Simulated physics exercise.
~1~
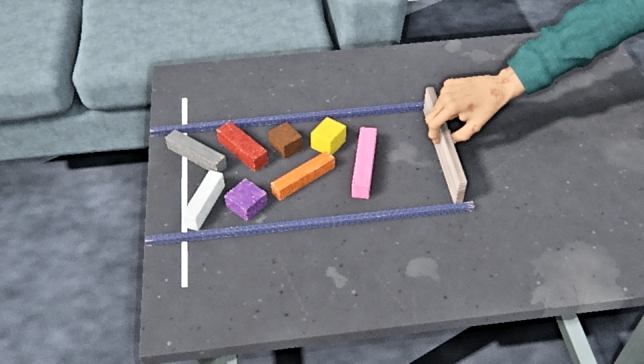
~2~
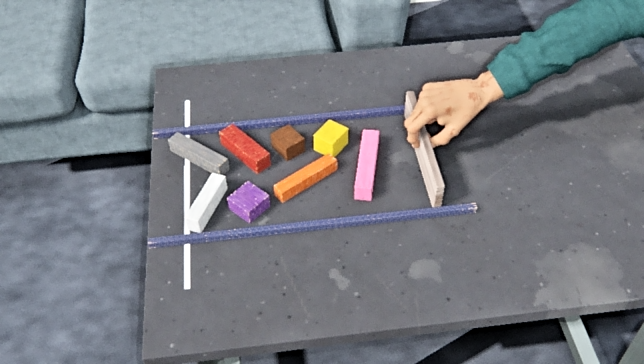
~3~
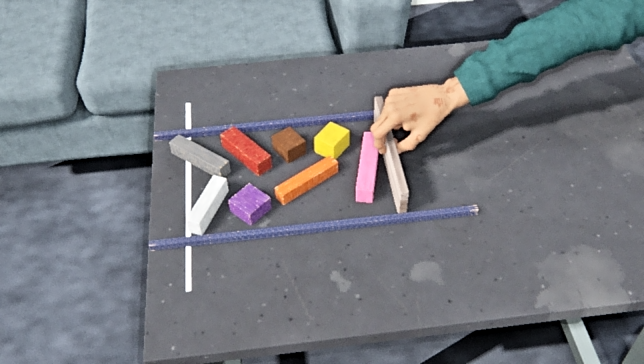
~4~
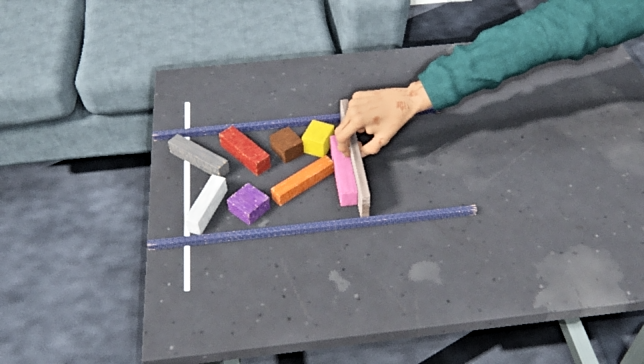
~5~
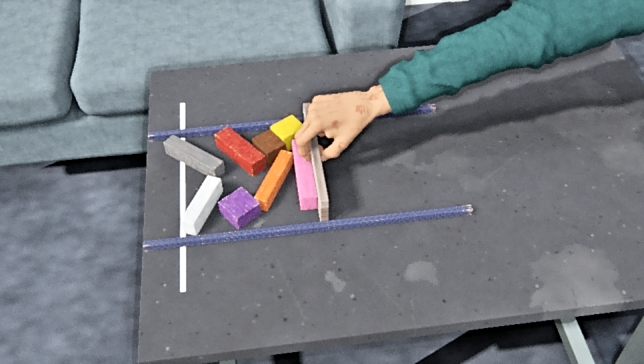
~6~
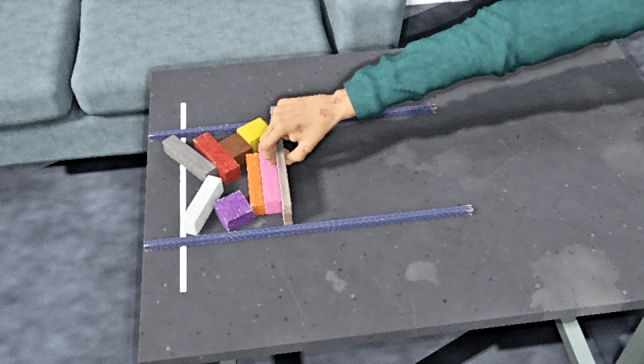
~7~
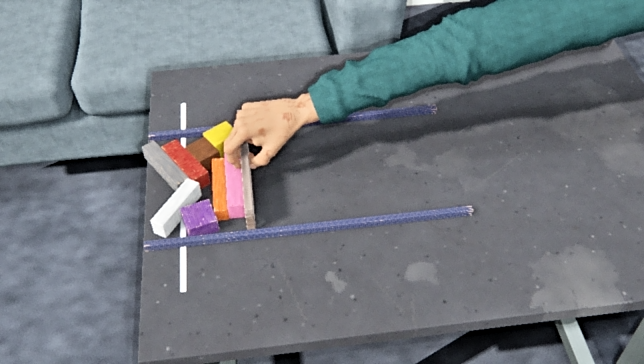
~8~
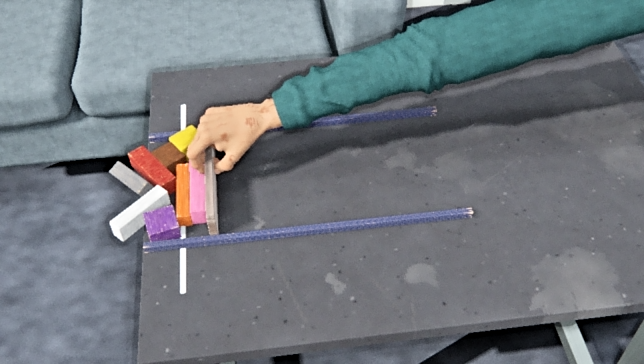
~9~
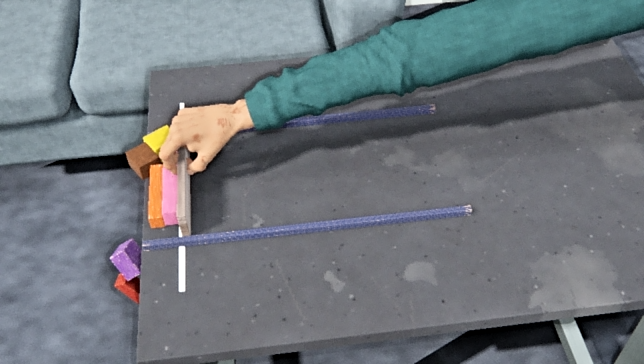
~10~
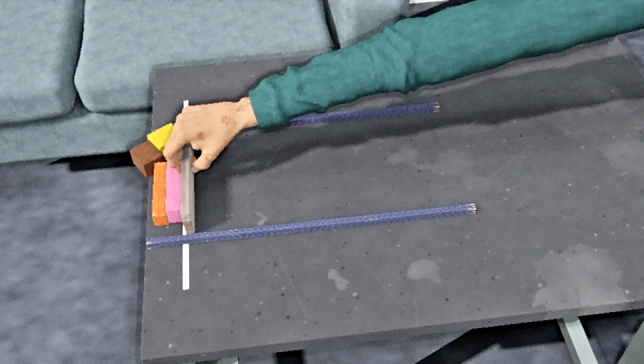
A hand in a green sleeve slides an upright pale board leftward across a dark tabletop, between two blue rails, toward scattered coloured blocks and a white tape line. The board meets the pink block first, then gathers the orange, yellow and brown ones. The bunched pile presses into the red, purple, white and grey pieces and shoves them over the tape to the table's left edge. The grey, white, red and purple pieces go over the edge. The board stops at the tape, with the orange, pink, yellow and brown blocks still perched at the edge.
